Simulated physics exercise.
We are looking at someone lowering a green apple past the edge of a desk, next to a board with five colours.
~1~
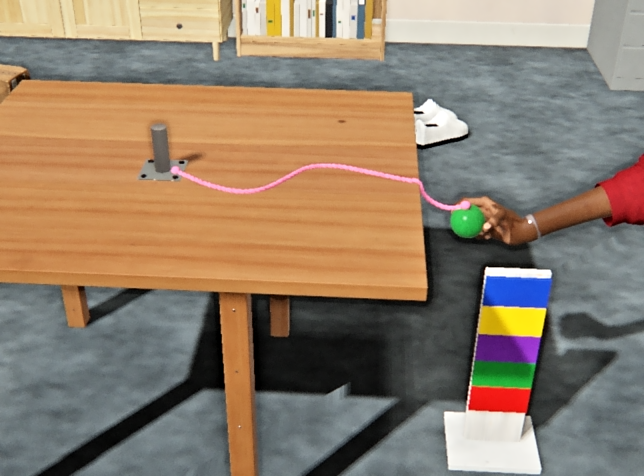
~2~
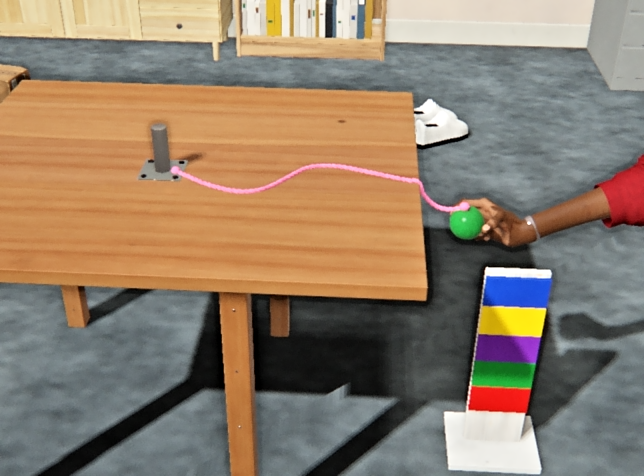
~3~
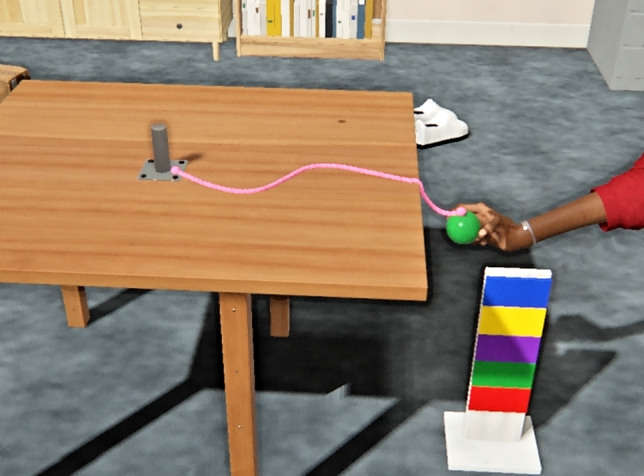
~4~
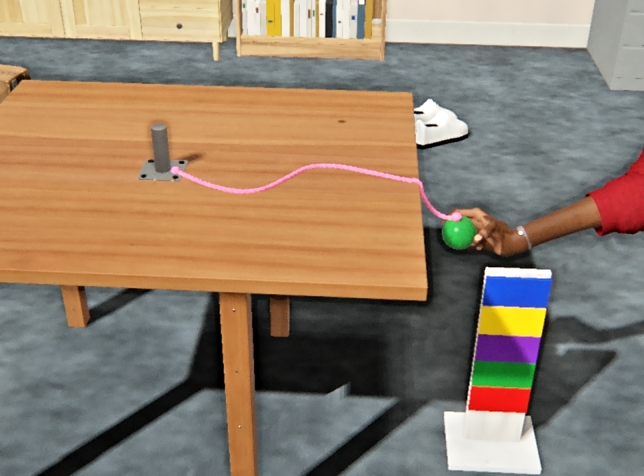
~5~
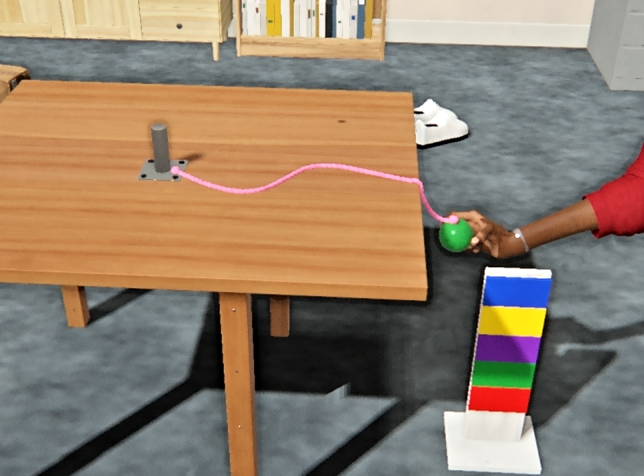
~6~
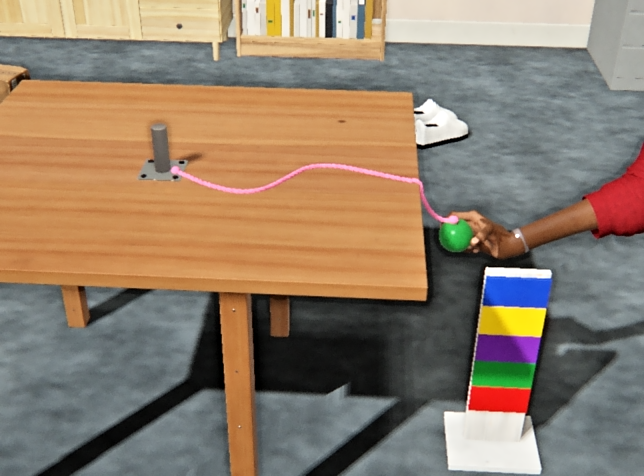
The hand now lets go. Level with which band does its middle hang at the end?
At blue.
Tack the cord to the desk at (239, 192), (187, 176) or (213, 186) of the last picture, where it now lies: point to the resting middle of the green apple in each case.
About (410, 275), (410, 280) and (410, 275).
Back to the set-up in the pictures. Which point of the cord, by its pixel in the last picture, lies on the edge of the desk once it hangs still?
Near (381, 175).
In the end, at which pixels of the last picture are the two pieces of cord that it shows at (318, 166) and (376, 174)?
The first at (353, 180), the second at (414, 184).
Early on, apple near (419, 279); level with blue.
Midway, apple near (416, 288); level with blue.
Finally, apple near (410, 287); level with blue. Its centre hangs level with the blue band.
